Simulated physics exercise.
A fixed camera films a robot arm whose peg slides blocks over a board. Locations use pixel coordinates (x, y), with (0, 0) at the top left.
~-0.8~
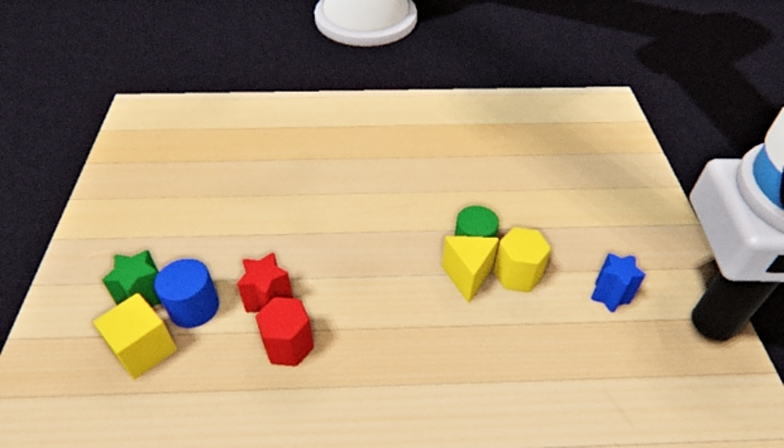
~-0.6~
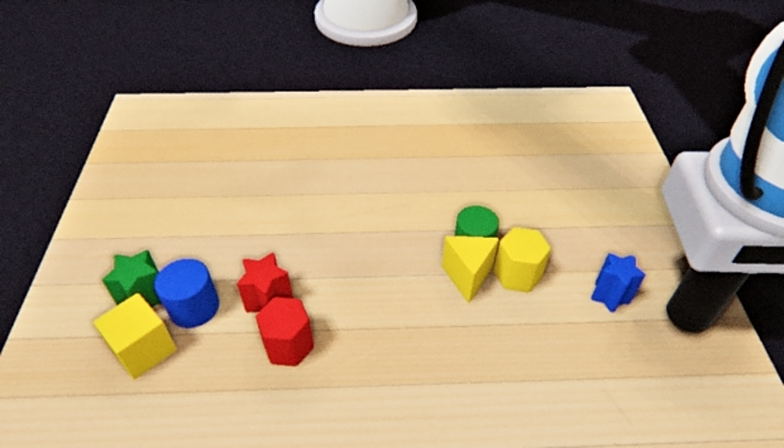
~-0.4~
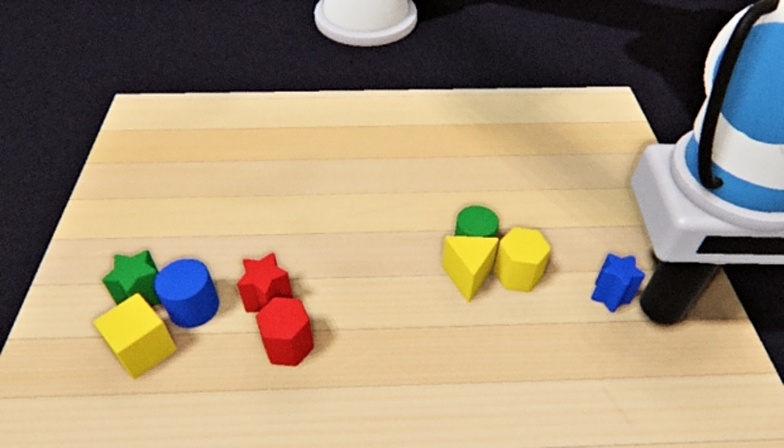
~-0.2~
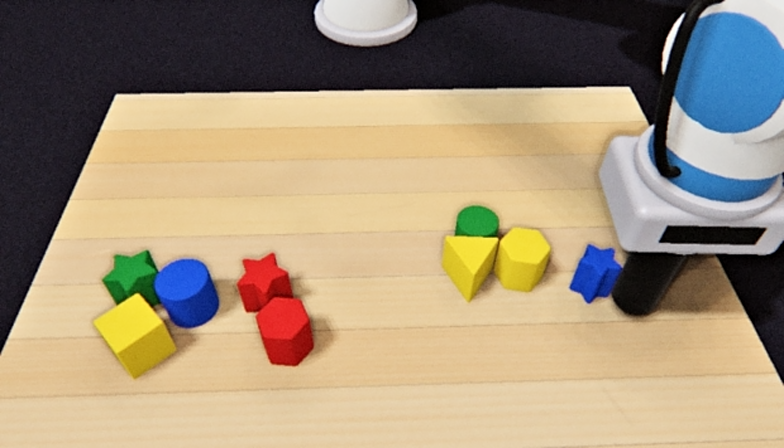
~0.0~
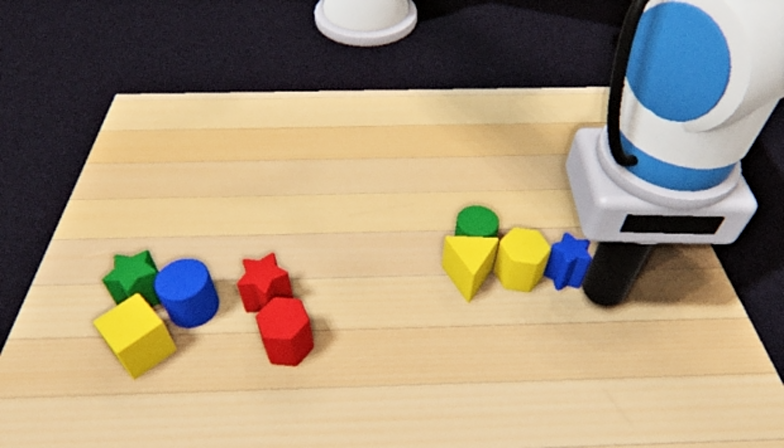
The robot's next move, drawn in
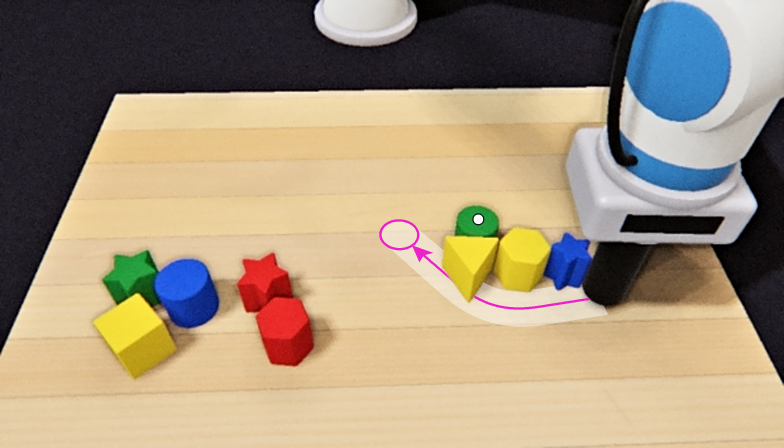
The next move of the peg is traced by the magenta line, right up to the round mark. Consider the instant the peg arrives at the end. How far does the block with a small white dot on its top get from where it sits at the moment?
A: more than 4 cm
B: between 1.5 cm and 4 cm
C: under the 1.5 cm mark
My pick is C.
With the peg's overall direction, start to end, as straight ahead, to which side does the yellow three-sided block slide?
With start-to-end as forward, it shifts right.
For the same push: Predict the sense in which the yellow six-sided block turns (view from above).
Its spin: Anticlockwise.
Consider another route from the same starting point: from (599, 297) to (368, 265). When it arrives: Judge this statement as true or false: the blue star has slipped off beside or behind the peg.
That claim is true.
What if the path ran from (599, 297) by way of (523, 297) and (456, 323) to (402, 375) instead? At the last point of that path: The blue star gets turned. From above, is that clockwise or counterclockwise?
From above, it looks like the blue star goes clockwise.
The drawn path runs from (599, 297) through (523, 308) and (452, 279) to (399, 234); the dot is on the green circular block.
On the path given first. One third of the way, peg (524, 301); yellow six-sided block (517, 238), turned 20° anticlockwise; blue star (562, 245), turned 85° clockwise.
Two thirds of the way, peg (453, 271); yellow three-sided block (441, 223), turned 45° clockwise; green circular block (476, 212); yellow six-sided block (517, 238), turned 25° anticlockwise; blue star (562, 245), turned 85° clockwise.
At the end, peg (400, 226); yellow three-sided block (404, 179), turned 75° clockwise; green circular block (476, 212); yellow six-sided block (517, 238), turned 25° anticlockwise; blue star (562, 245), turned 85° clockwise.
